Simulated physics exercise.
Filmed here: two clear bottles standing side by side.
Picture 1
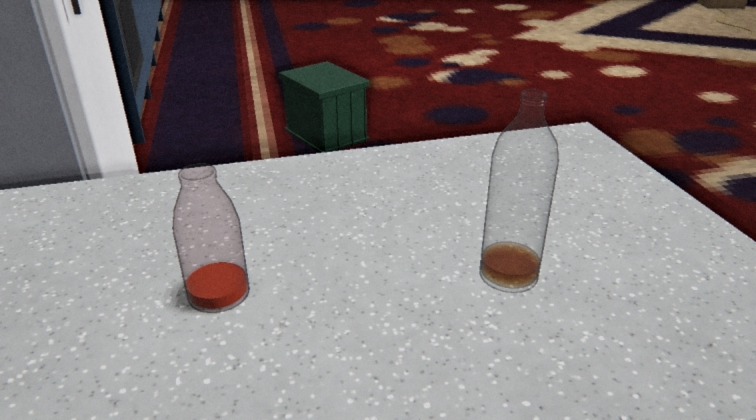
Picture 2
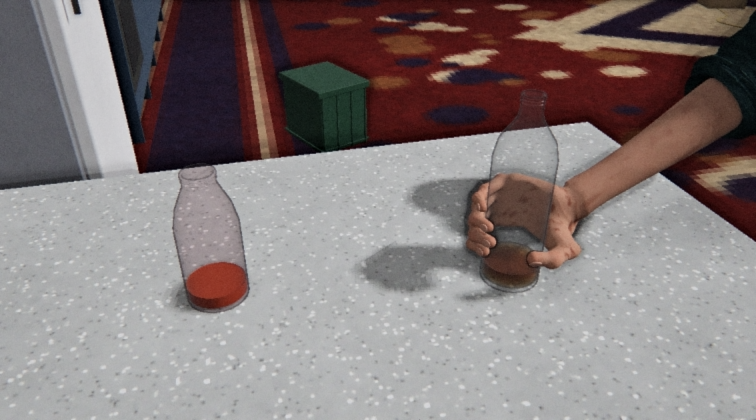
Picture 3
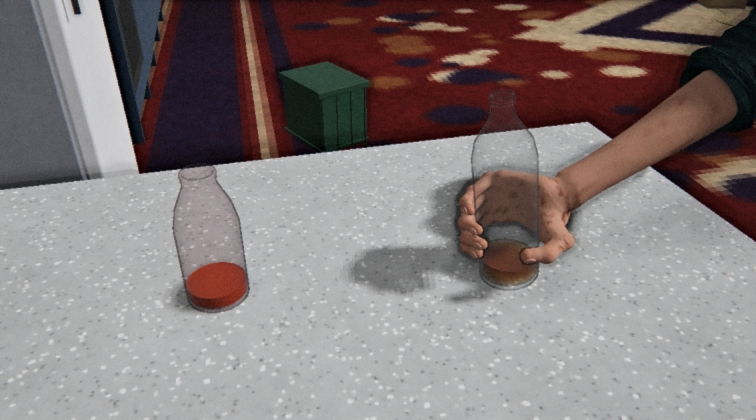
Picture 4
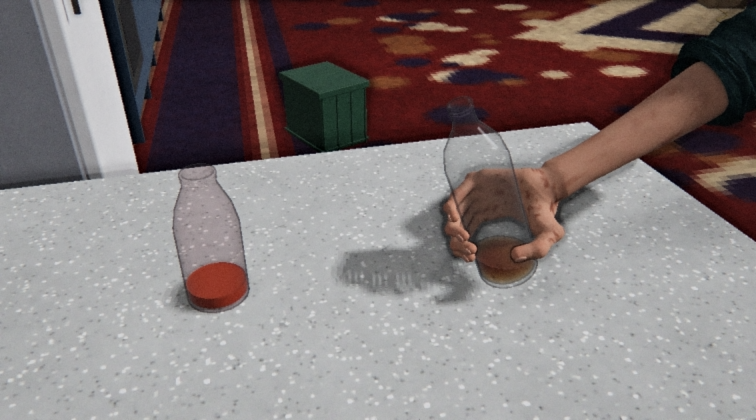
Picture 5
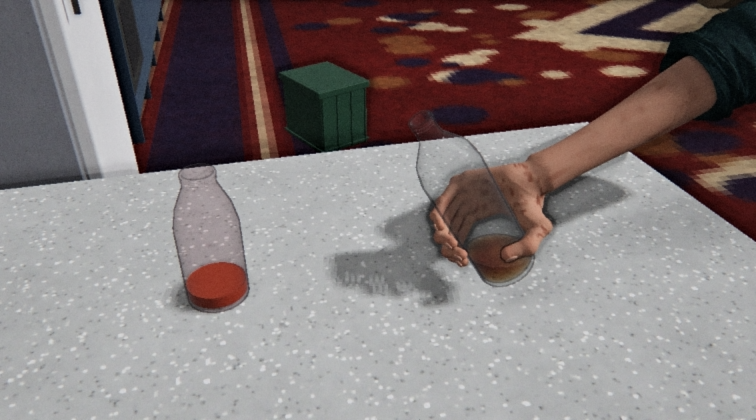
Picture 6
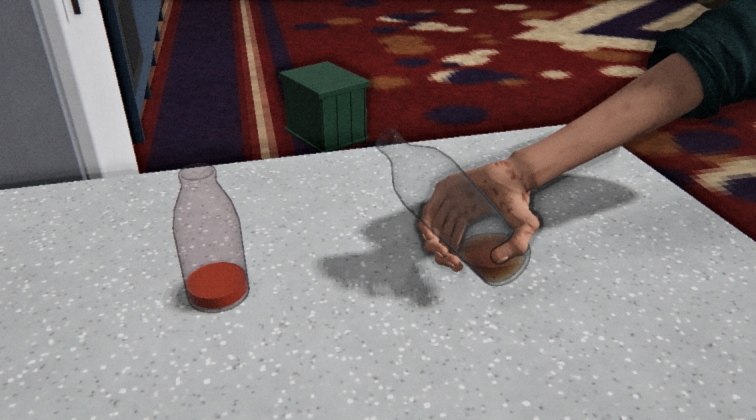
A hand in a dark green sleeve reaches in from the right, grasps the right one of two clear bottles and tilts it steadily leftward, its shadow shifting across the tabletop. The right bottle holds a little brown liquid, while the left one, with a little red liquid, stays upright and untouched. The still camera looks down on a speckled pale grey table, with a green box on patterned red carpet behind.
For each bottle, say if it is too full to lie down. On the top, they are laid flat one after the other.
Left - not too full. Right - not too full.
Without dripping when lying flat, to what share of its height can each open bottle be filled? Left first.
Around 18 percent for the first, 26 percent for the second.
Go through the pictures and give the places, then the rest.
Both stand upright; right bottle (520, 190) nearly empty, open; left bottle (208, 234) nearly empty, open, in the first frame.
A hand takes the right bottle; right bottle nearly empty, surface at (511, 258); left bottle nearly empty, surface at (217, 280), in the second frame.
The right bottle tips; right bottle (506, 189) nearly empty; left bottle (208, 234) nearly empty, in the third frame.
The right bottle tips; right bottle nearly empty, surface at (504, 252); left bottle nearly empty, surface at (217, 280), in the fourth frame.
The right bottle tips; right bottle (466, 196) tipped 30°; left bottle (208, 234) nearly empty, in the fifth frame.
The right bottle tips; right bottle (449, 203) tipped 40°, open; left bottle nearly empty, surface at (217, 280), open, in the sixth frame.
Shortly, the right bottle is nearly down; right bottle, no leak.
Then, the right bottle lies flat; right bottle, no leak.
At the finish, both lie flat; right bottle, no leak; left bottle, no leak.
